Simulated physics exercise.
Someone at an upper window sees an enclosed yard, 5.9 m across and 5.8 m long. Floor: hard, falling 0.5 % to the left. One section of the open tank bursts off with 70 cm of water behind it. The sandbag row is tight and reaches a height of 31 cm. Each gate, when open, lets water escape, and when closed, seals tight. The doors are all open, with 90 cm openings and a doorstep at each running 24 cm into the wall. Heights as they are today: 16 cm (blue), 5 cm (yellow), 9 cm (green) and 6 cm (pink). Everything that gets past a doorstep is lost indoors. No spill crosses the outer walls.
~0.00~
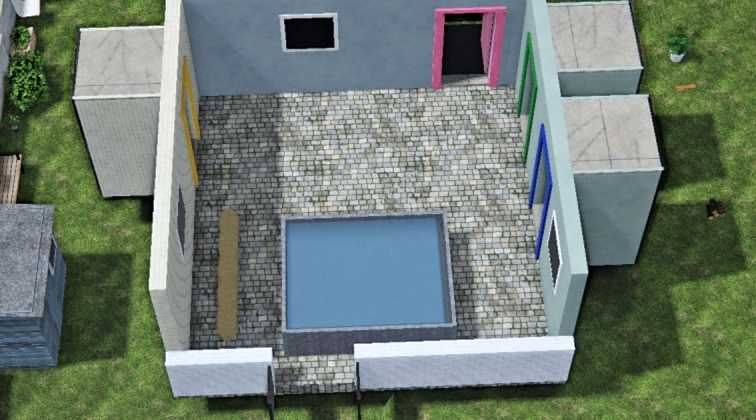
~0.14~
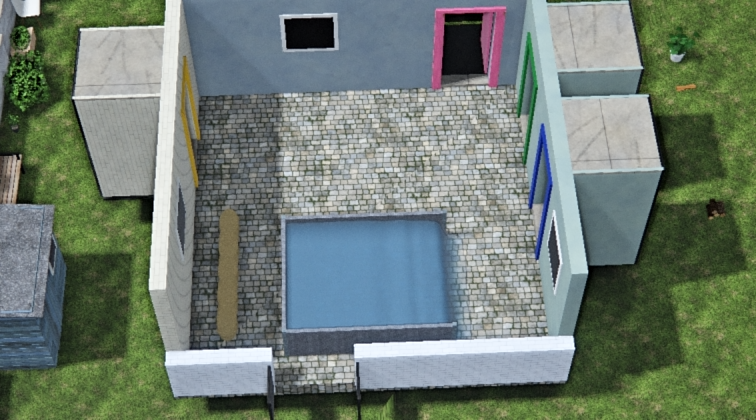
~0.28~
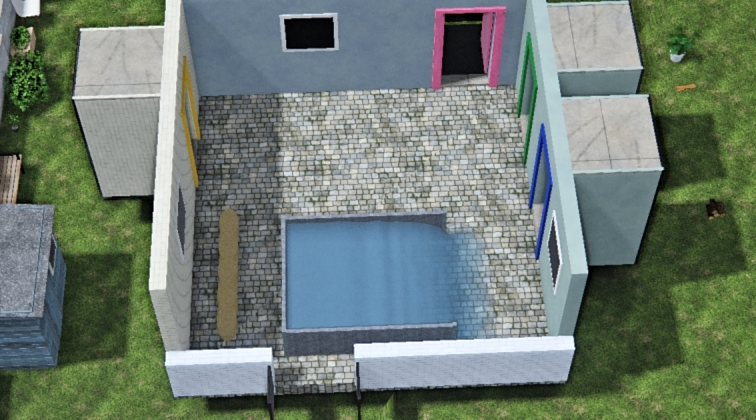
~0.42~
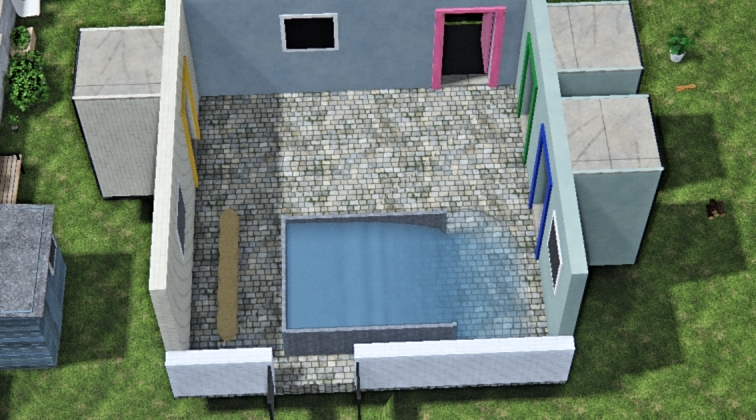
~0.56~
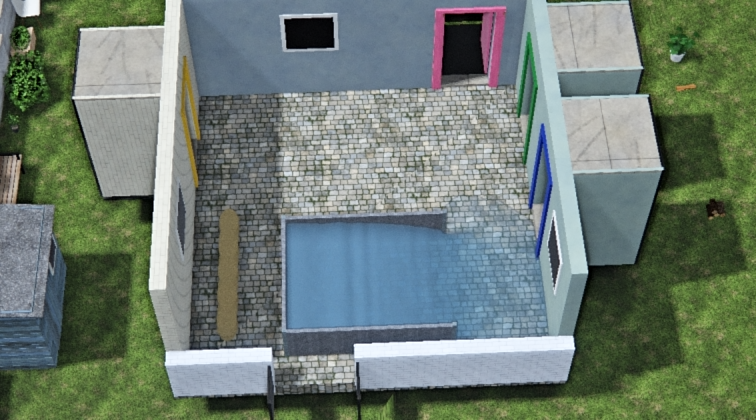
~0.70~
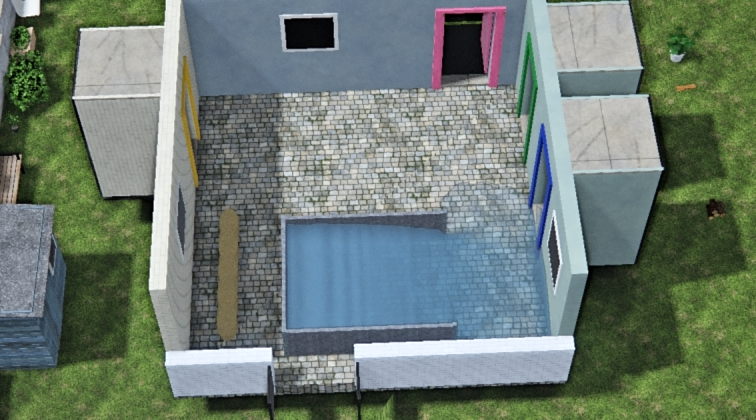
Water pours out of the tank's right side and spreads across the paved yard floor.
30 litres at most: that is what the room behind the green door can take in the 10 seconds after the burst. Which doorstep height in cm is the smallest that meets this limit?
A height of roughly 7.5 cm.
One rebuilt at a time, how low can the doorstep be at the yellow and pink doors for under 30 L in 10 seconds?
Roughly 10.5 cm for the yellow door and roughly 25 cm for the pink door.
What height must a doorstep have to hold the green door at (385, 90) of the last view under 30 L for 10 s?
Around 11.5 cm would do it.
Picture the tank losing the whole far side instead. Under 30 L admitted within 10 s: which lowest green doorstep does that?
Then 15 cm.
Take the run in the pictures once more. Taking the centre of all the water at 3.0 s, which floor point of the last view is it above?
Look at about (441, 270) in the last view.
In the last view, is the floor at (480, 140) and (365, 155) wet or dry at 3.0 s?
First soaked, then untouched.
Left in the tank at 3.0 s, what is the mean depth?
Around 22 centimetres.
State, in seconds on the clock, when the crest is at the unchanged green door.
Some 3.0 s, more or less.
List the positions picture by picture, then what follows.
In the first picture, still water, 70 cm deep, in the open tank at (367, 272); the green door at (528, 103) is dry.
In the second picture, water pours out at (446, 284) and has run 0.3 m, to (464, 294); about 9 cm deep outside, 70 cm at the back.
In the third picture, water pours out at (446, 285) and has run 0.7 m, to a hidden place; about 12 cm deep outside, 70 cm at the back.
In the fourth picture, the front is at (526, 329), 1.3 m from the gap at (446, 286); 3.2 m2 of floor is wet, 70 cm left at the back.
In the fifth picture, the front is at a hidden place, 1.6 m from the gap at (446, 286); 4.6 m2 of floor is wet, 70 cm left at the back.
In the sixth picture, the front is at (546, 225), 1.8 m from the gap at (446, 286); 5.1 m2 of floor is wet, 69 cm left at the back; 1.2 m in a straight line remain to the green door at (528, 103).
After 1.4 s water covers 20 % of the floor, deepest (56 cm) near (544, 361); 3 cm at the green door, 0 litres in over its 9 cm doorstep.
After 3.0 s water covers 45 % of the floor, deepest (38 cm) near (543, 351); 12 cm at the green door, 1 litre in over its 9 cm doorstep.
After 10.0 s water covers 95 % of the floor, deepest (20 cm) near (189, 375); 8 cm at the green door, 16 litres in over its 9 cm doorstep.
At the green door as built, the water arrived by 1.3 s and peaked near 12 cm at 3.0 s.
Run again over the same 10 s with other heights there, 46 litres in over 6.5 cm, 16 litres over 9 cm. The limit of 30 litres is kept from about 7.5 cm up.
